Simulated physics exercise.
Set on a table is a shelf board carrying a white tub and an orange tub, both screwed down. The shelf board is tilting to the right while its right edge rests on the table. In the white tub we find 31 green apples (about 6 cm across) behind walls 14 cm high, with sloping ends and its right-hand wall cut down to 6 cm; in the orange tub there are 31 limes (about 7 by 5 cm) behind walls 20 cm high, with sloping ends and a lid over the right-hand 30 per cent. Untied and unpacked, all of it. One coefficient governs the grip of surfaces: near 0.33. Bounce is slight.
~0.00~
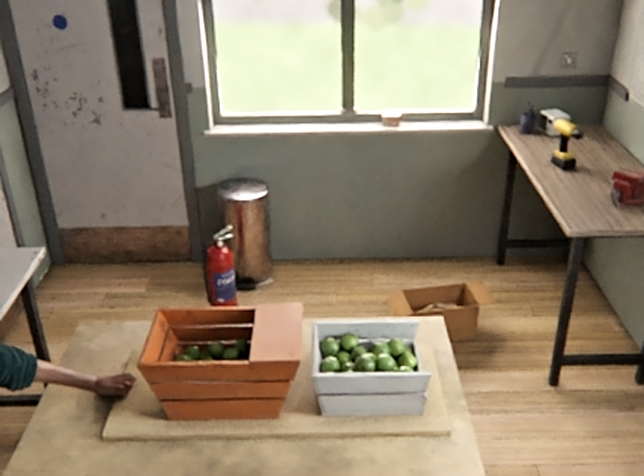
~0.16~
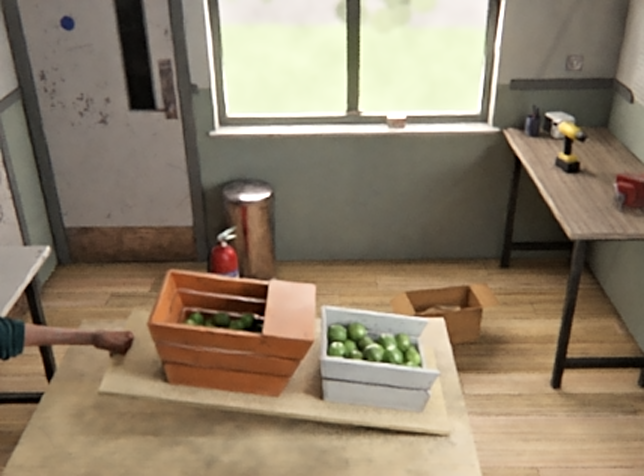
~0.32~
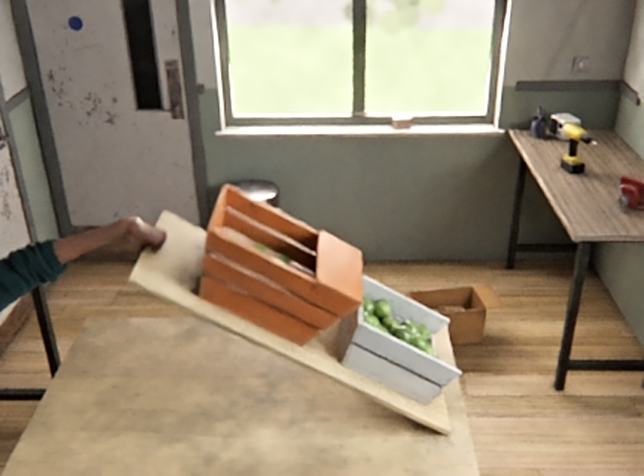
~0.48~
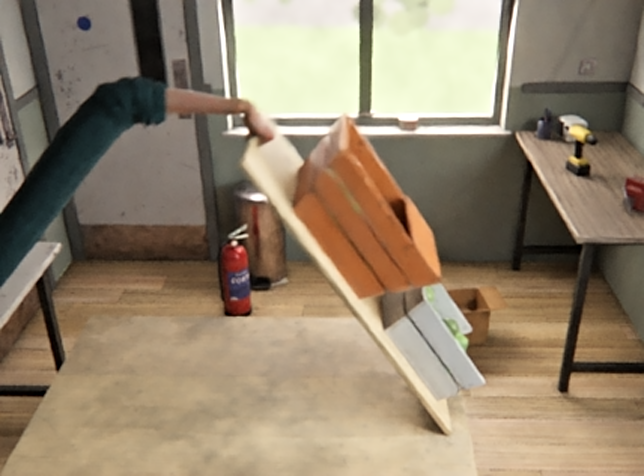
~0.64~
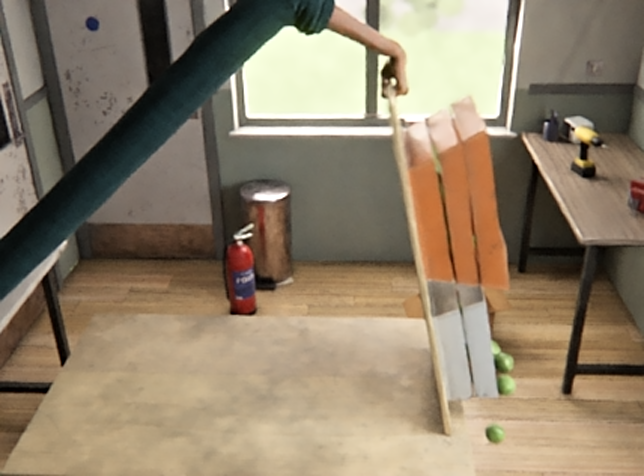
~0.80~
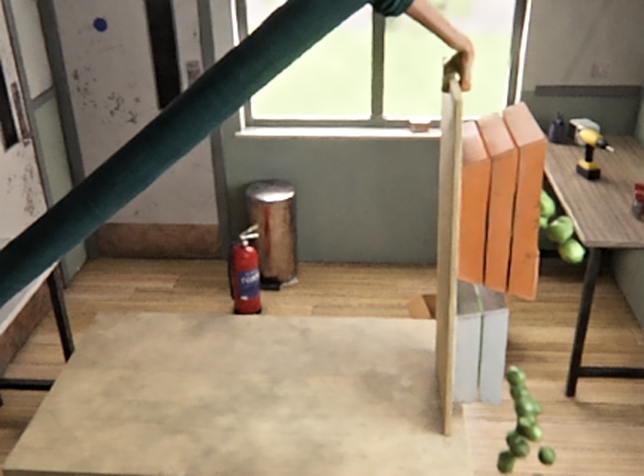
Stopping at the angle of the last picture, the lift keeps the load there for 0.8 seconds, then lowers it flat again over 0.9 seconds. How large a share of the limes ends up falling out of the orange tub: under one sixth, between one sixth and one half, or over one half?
Between one sixth and one half.
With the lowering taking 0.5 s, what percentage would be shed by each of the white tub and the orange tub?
Then white tub 100, orange tub 40 per cent.
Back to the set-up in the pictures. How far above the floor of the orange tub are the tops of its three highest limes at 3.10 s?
About 16 cm.
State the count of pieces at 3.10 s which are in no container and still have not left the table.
Roughly 0 of them.
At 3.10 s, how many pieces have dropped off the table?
Roughly 40.
After 1.17 s, tilt 88°; 29 of 31 out of the white tub and 11 of 31 out of the orange tub.
After 1.63 s, tilt 88°; 31 of 31 out of the white tub and 11 of 31 out of the orange tub.
After 2.27 s, tilt 14°; 31 of 31 out of the white tub and 11 of 31 out of the orange tub.
When it is over (at 3.10 s), 31 of 31 out of the white tub and 11 of 31 out of the orange tub. Asked share, 11 of 31, 35 per cent.
